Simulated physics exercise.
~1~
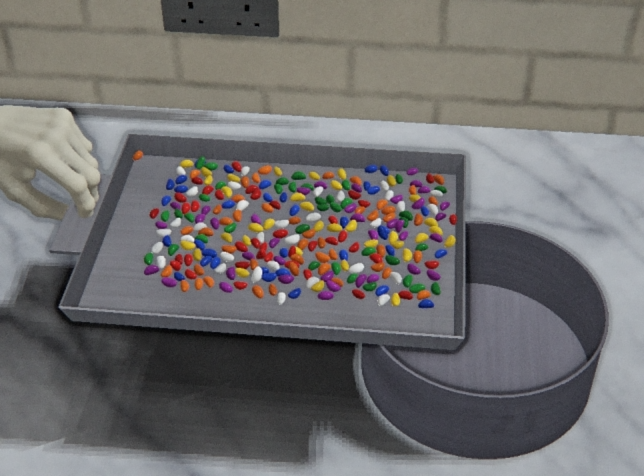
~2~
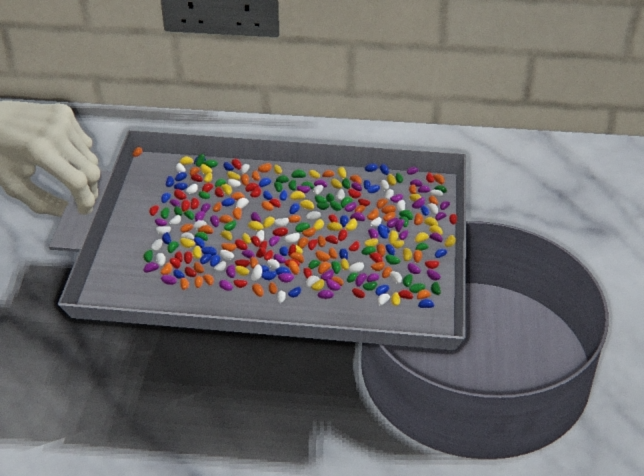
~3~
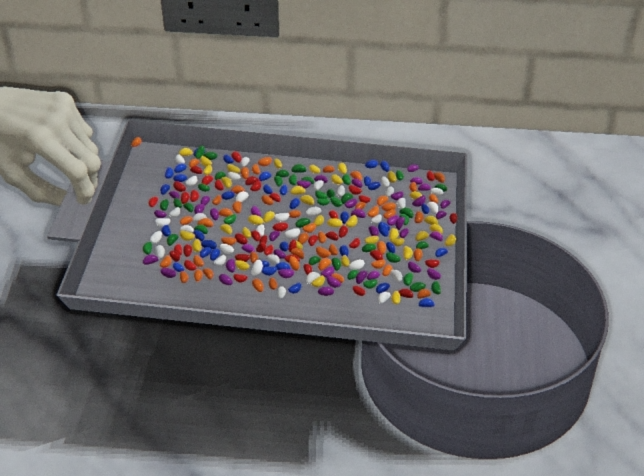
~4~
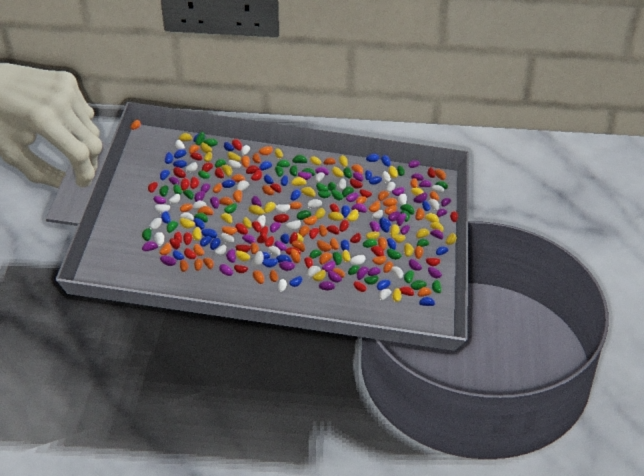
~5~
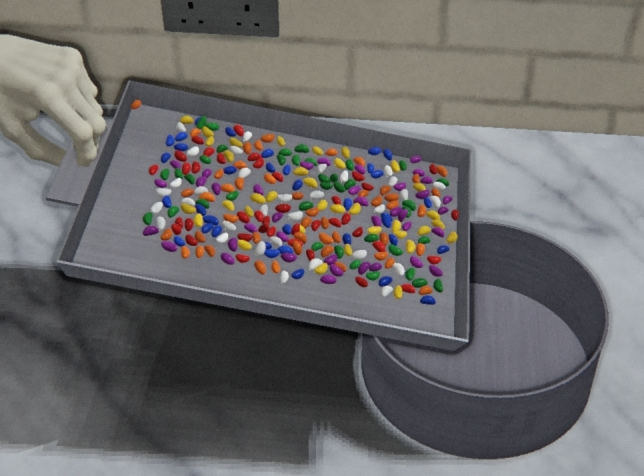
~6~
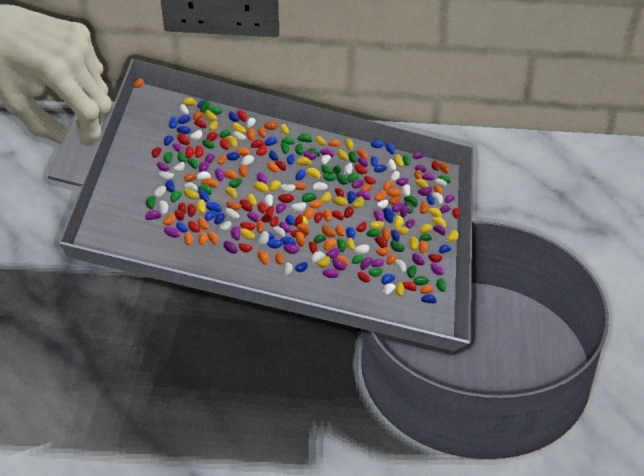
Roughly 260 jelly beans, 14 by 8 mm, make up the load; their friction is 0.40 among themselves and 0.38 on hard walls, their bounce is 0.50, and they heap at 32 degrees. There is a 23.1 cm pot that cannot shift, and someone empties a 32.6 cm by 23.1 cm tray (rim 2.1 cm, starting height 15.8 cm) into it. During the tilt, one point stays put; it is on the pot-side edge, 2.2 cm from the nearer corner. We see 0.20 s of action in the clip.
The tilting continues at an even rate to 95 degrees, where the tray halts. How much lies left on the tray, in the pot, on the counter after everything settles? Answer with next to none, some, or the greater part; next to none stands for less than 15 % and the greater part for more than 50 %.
Tray: Next to none; pot: The greater part; counter: Some.
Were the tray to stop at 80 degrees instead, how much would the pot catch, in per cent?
60 percent.
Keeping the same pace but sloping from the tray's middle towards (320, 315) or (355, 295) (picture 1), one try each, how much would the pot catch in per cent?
Near 0 and 5 percent, in that order.
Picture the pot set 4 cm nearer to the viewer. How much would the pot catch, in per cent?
Then about 90 per cent.
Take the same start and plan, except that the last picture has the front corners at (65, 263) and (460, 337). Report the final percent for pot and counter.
Pot 10, counter 90.
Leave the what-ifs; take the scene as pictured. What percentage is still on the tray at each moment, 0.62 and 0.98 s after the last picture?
I'd say roughly 45, then roughly 0.
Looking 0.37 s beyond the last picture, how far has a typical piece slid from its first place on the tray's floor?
It has moved some 9 cm from its start.
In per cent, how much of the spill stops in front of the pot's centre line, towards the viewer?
Estimate: Close to 90 per cent of the pieces.
Then, 0.37 s after the last picture, tilt 54 degrees; the tray holds 100 %, the pot 0 %.
Then, 0.62 s after the last picture, tilt 80 degrees; the tray holds 45 %, the pot 15 %.
Then, 0.98 s after the last picture, tilt 95 degrees; the tray holds 0 %, the pot 65 %.
In the end, tray 0 %, pot 65 %, counter 35 %.
